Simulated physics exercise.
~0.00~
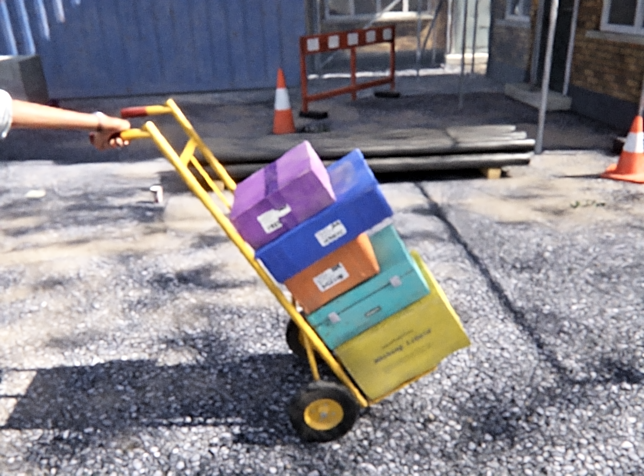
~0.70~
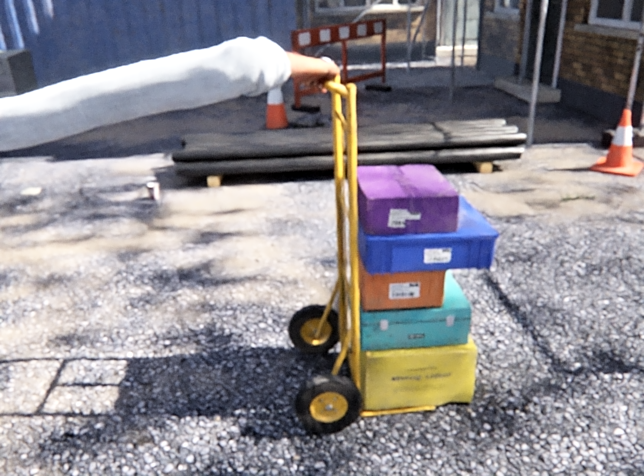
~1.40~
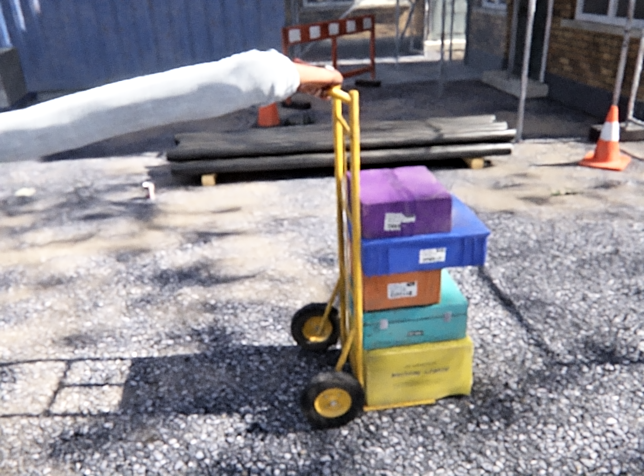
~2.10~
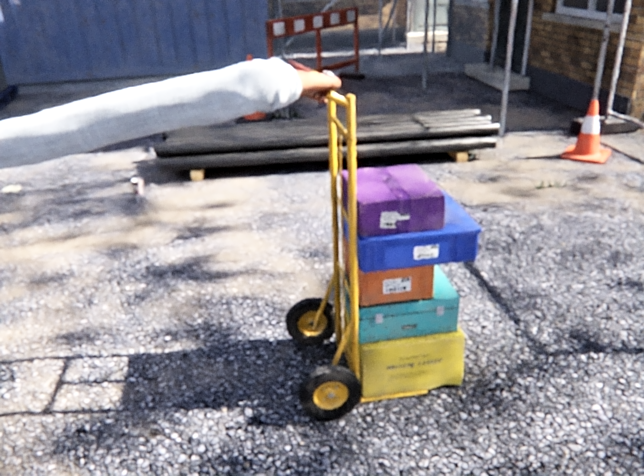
A tilted yellow sack truck swings upright under a hand, its stacked boxes staying in place.
